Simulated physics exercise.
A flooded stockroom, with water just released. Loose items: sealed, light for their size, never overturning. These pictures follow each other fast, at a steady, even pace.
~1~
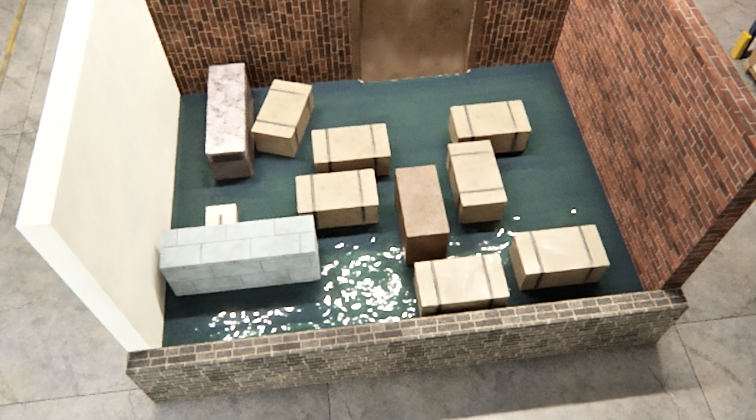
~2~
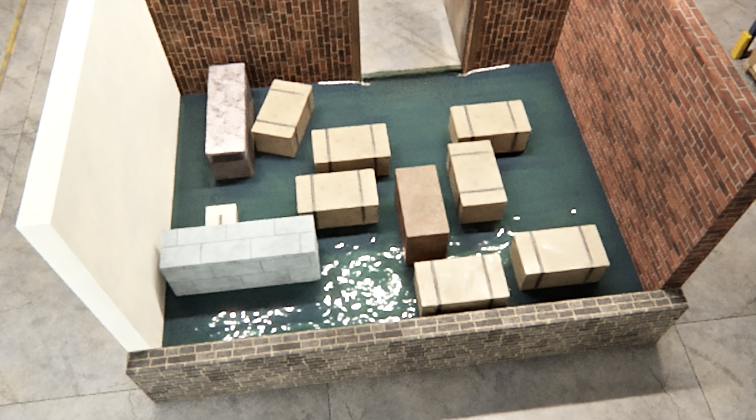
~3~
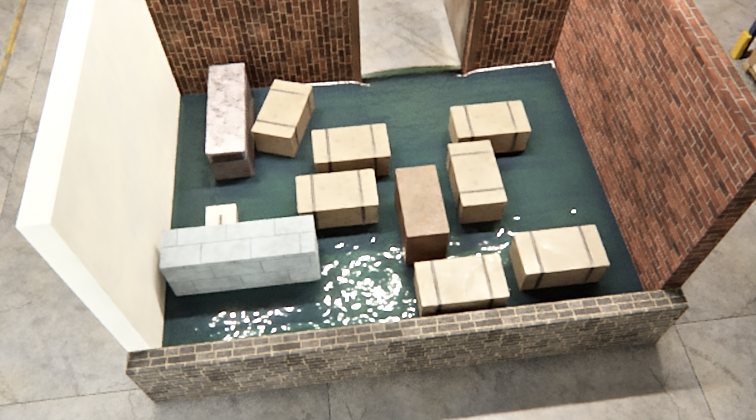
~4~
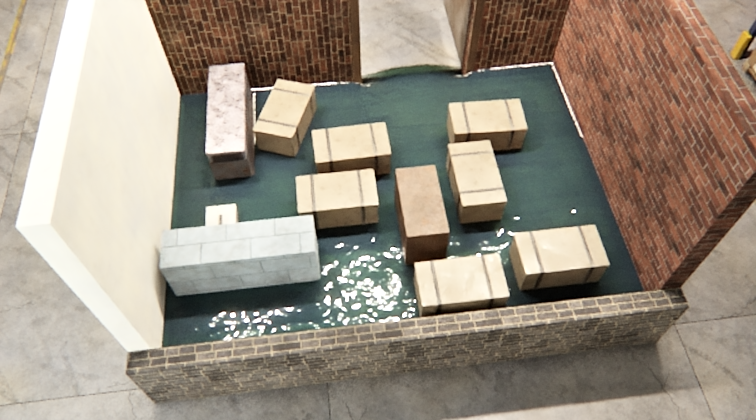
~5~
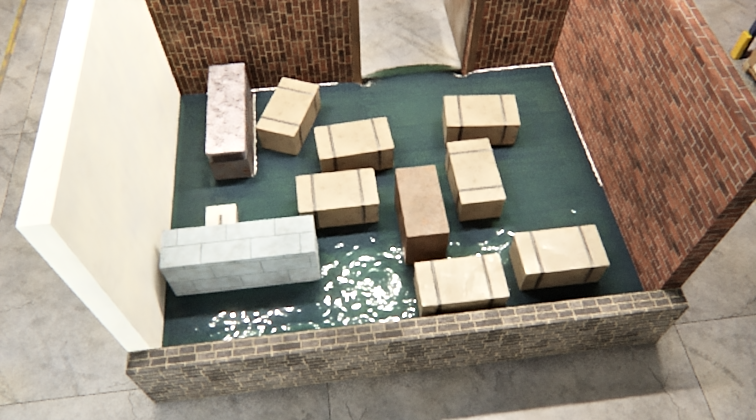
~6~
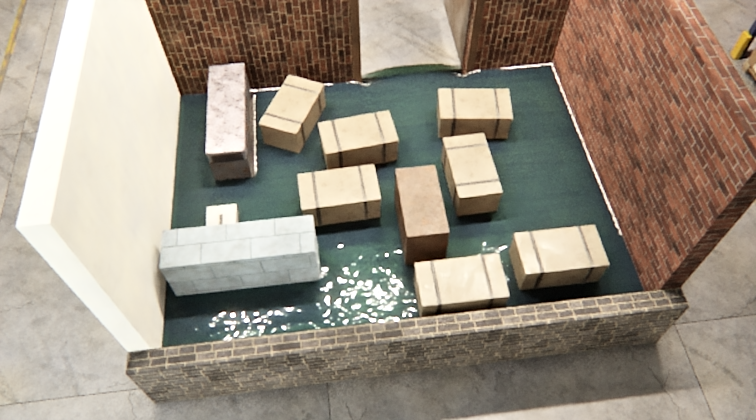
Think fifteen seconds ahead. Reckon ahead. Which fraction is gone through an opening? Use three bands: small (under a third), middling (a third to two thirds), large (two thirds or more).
Middling.
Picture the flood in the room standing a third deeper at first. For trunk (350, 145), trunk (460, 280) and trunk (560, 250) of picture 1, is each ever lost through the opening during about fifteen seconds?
Object by object the verdict is leaves, never escapes, never escapes.
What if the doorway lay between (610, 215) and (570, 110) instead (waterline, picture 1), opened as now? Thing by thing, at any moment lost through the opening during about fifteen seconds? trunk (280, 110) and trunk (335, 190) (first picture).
Per object, in order: Retained / retained.
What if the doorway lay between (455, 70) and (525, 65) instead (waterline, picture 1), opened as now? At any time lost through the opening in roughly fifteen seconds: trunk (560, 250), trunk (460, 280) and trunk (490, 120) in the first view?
Going through them in sequence: Trapped, then trapped, then gets out.
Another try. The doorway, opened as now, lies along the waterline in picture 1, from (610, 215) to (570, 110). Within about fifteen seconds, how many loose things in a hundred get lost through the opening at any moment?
Around 60 in a hundred.
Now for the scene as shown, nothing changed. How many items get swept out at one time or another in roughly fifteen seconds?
So, 5 of them.
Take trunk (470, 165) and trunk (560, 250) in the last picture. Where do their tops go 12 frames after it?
Approximately (451, 87), and approximately (568, 215).
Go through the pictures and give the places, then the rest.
In the first frame, a trunk at (490, 119), afloat; a trunk at (351, 143) floats; 0 of 8 have shifted.
In the second frame, a trunk at (490, 119) floats; a trunk at (351, 143) floats; 0 of 8 have shifted.
In the third frame, a trunk at (490, 119) floats; a trunk at (351, 143) floats; 0 of 8 have shifted.
In the fourth frame, a trunk at (488, 116), afloat, close to its start; a trunk at (351, 142), afloat; 1 of 8 have shifted.
In the fifth frame, a trunk at (482, 110) floats, close to its start; a trunk at (354, 138) floats, close to its start; 3 of 8 have shifted.
In the sixth frame, a trunk at (475, 103), afloat, close to its start; a trunk at (358, 131) floats, close to its start; 5 of 8 have shifted.
A moment on, 0 of 8 are out; 8 afloat.
Next, 2 of 8 are out; 6 afloat.
Later, 5 of 8 are out; 3 afloat.
In the end, 5 of 8 are out; 2 afloat.
